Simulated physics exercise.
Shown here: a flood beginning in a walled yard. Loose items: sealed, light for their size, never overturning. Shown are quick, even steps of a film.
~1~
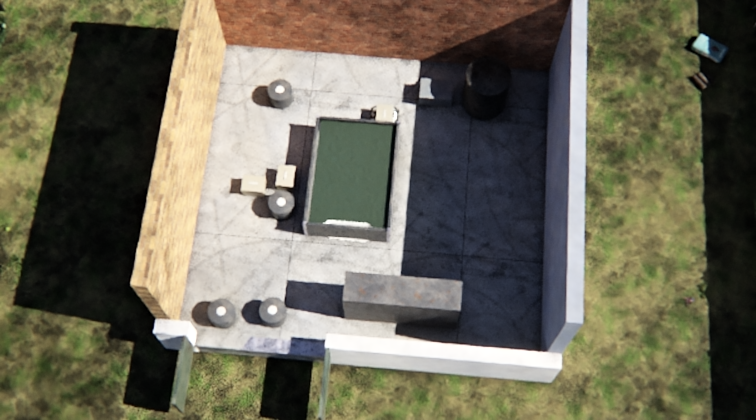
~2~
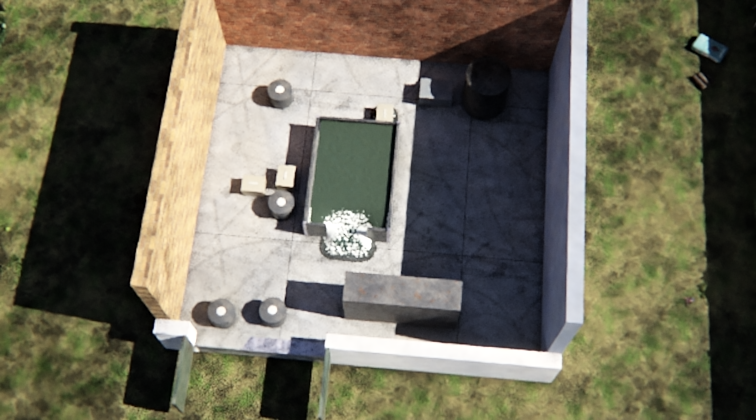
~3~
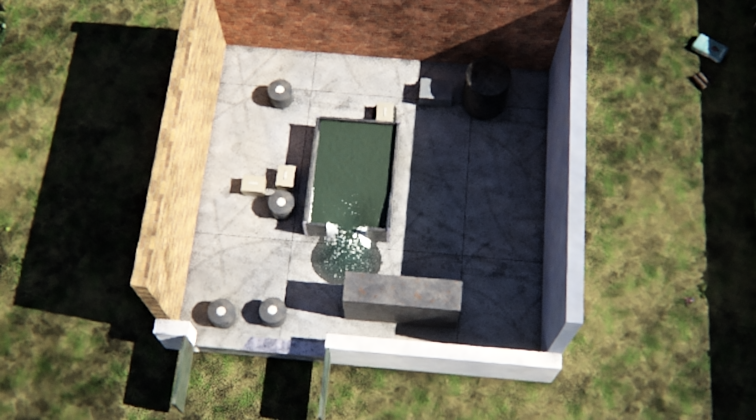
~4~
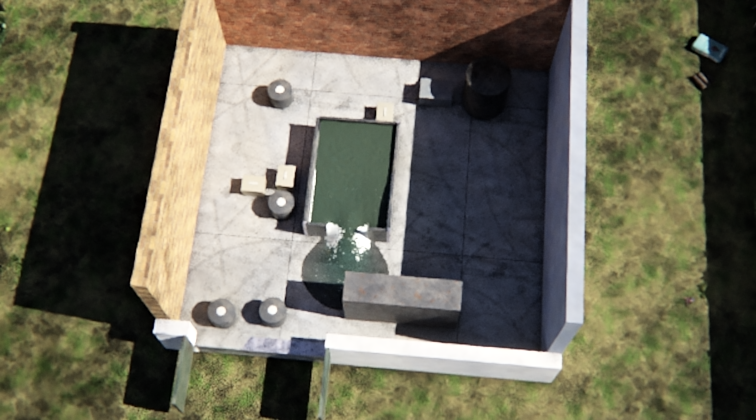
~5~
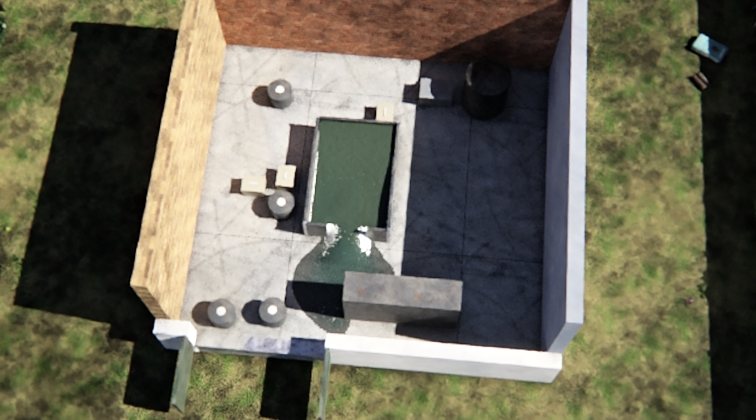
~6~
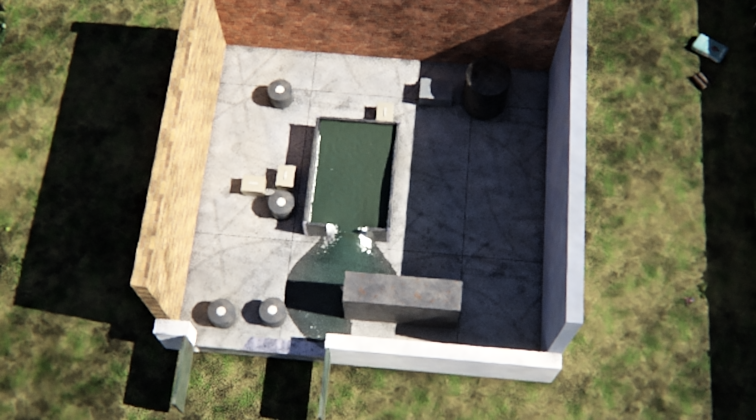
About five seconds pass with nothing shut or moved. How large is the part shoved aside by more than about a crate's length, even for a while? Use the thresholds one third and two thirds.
I'd put it under one third.
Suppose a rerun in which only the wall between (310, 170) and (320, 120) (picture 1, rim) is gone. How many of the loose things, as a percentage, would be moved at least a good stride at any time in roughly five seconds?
Around 50 in a hundred.
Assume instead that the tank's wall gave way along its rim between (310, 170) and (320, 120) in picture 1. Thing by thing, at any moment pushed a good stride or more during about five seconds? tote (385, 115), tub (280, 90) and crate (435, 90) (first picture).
Here is how they go, in order: Fails to go that far, dislodged that far, and fails to go that far.
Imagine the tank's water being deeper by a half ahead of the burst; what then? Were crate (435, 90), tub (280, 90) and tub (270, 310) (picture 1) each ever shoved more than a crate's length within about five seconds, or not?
Object 1: Stayed below the mark. Object 2: Stayed below the mark. Object 3: Passed the mark.
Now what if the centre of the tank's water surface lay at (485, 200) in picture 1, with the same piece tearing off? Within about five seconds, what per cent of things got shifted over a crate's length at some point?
About 0 in a hundred.
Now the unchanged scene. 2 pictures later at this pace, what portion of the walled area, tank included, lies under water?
Estimate: About 20 %.
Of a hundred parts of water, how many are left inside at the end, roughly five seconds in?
I'd put it near 74 per cent.
A moment on, 0 of 8 are well off their spots; 0 afloat.
Next, 0 of 8 are well off their spots; 0 afloat.
Later, 0 of 8 are well off their spots; 0 afloat.
In the end, 0 of 8 are well off their spots, and 0 have been at some point; 0 afloat.
